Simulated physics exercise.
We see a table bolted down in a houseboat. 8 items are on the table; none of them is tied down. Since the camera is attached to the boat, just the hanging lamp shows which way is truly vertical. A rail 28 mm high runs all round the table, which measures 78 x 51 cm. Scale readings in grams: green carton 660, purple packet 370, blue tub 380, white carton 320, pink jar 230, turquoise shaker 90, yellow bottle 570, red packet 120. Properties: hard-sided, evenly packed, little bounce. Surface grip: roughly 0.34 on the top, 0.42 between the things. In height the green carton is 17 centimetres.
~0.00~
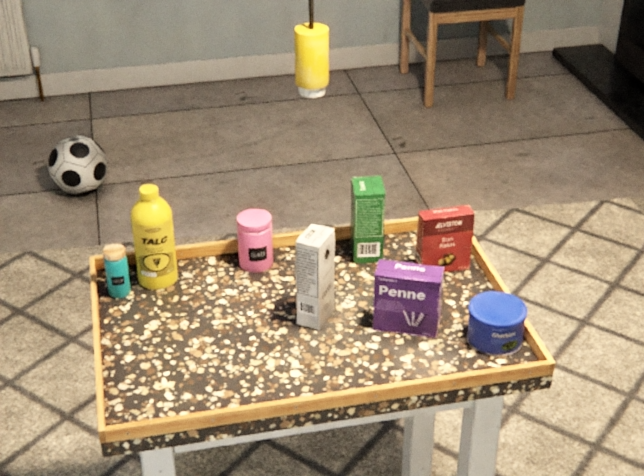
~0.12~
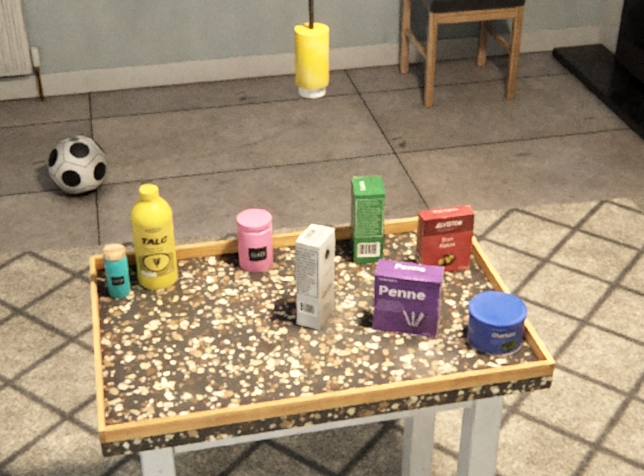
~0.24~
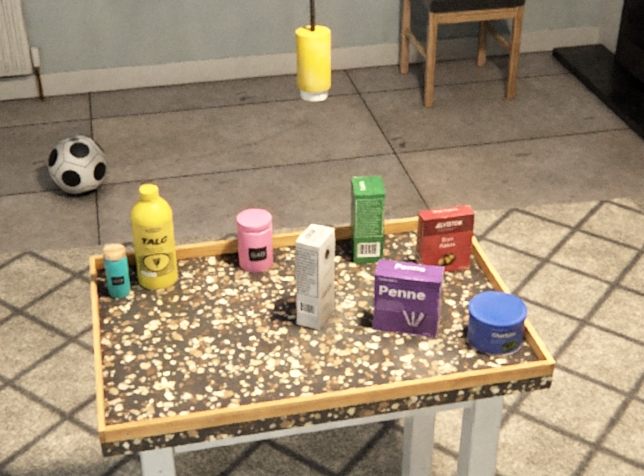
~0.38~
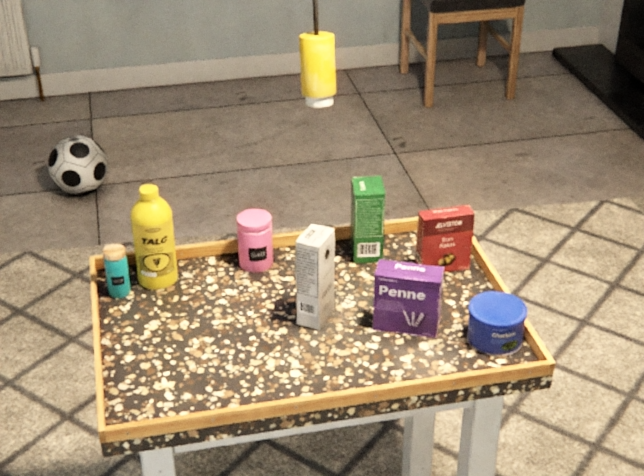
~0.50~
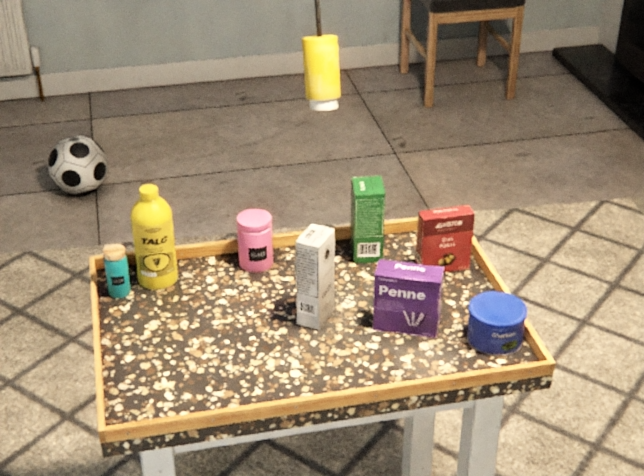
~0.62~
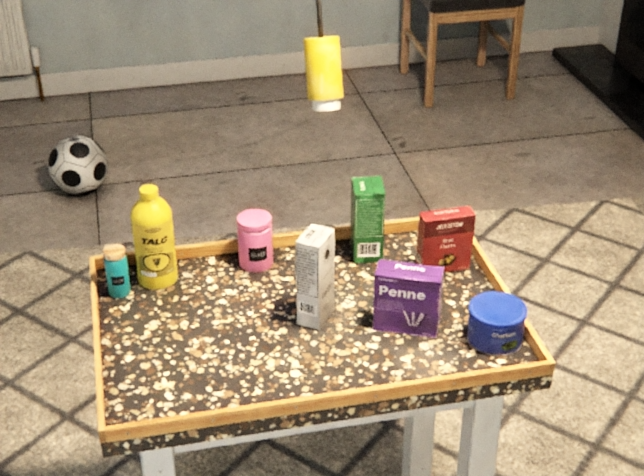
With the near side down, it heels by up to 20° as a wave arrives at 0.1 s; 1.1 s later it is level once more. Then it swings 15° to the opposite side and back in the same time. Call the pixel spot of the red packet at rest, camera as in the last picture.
About (465, 297).
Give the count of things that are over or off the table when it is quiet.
I make it 1.
Around 0.72 s, boat heeled 19°, near side down; red packet tipped 13° against what carries it near (447, 244).
Around 0.82 s, boat heeled 16°, near side down; red packet tipped 43° against what carries it near (453, 256).
Around 0.92 s, boat heeled 10°, near side down; red packet on its side near (460, 289).
Around 1.12 s, boat heeled 1°, near side down; red packet on its side near (465, 297).
Finally (2.8 s), on their side or leaning hard on the table, red packet; the other 7 still in place (within 5 cm). In the last view, red packet near (465, 297).
